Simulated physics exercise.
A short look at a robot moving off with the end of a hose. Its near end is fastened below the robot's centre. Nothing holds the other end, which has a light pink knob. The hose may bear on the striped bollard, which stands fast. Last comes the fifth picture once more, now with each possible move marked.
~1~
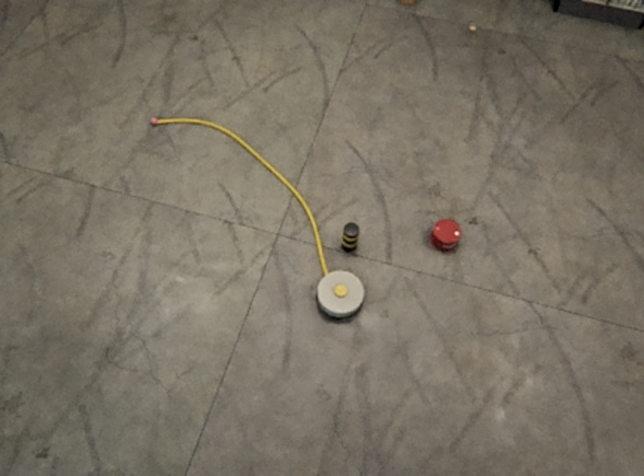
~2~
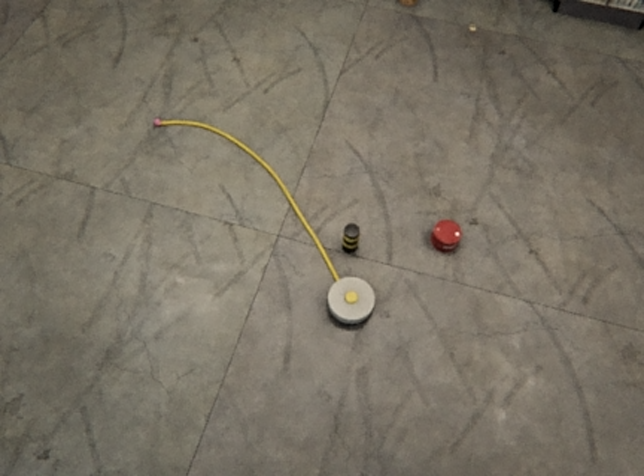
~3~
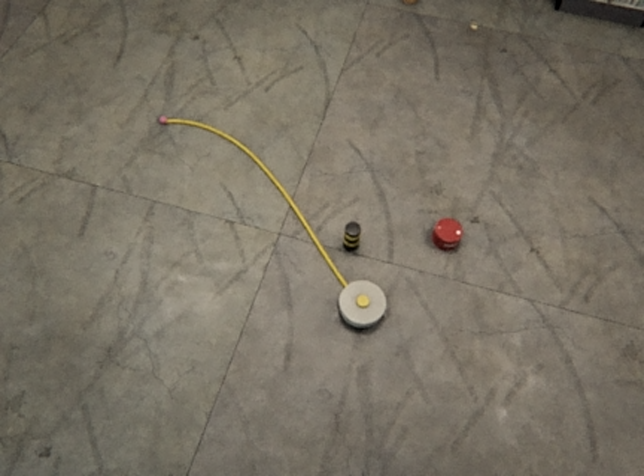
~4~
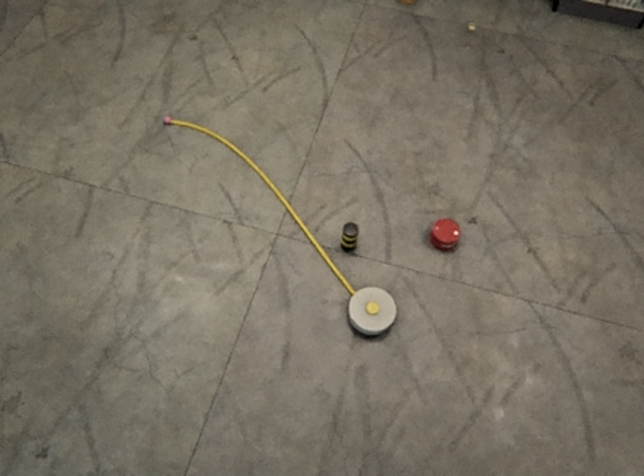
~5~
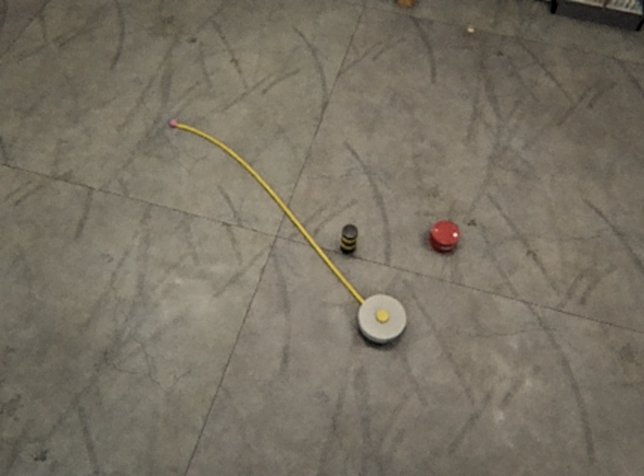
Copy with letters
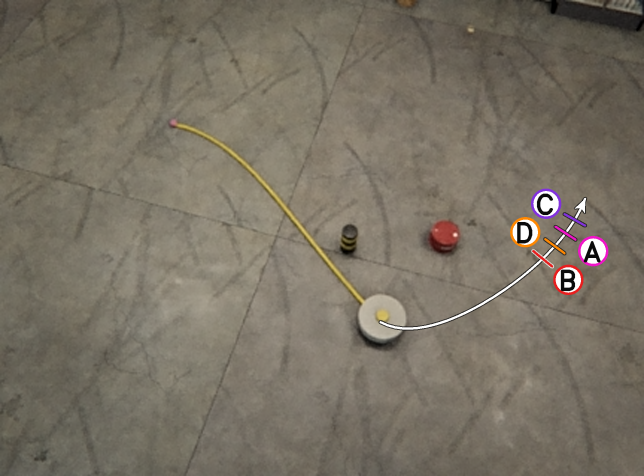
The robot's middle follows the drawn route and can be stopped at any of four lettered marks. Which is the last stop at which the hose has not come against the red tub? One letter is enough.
No farther than D.
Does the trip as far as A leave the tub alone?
For that mark, no.
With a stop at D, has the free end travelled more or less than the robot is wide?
More.
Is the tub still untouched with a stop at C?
No.
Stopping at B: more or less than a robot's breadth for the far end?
More.
On the marked copy, A at (566, 233); B at (543, 259); C at (575, 220); D at (555, 246); the route from (380, 322) via (512, 284) to (585, 199).
Following D. Soon after the start, robot (457, 314), middle of the hose (308, 232), free end (207, 140).
Later, robot (518, 278), middle of the hose (346, 255), free end (234, 163).
In the end, robot (558, 242), middle of the hose (392, 257), free end (264, 188); only the bollard has been touched, if anything.
As for the rest, A brings the hose against the tub; B is safe but short; C brings the hose against the tub.
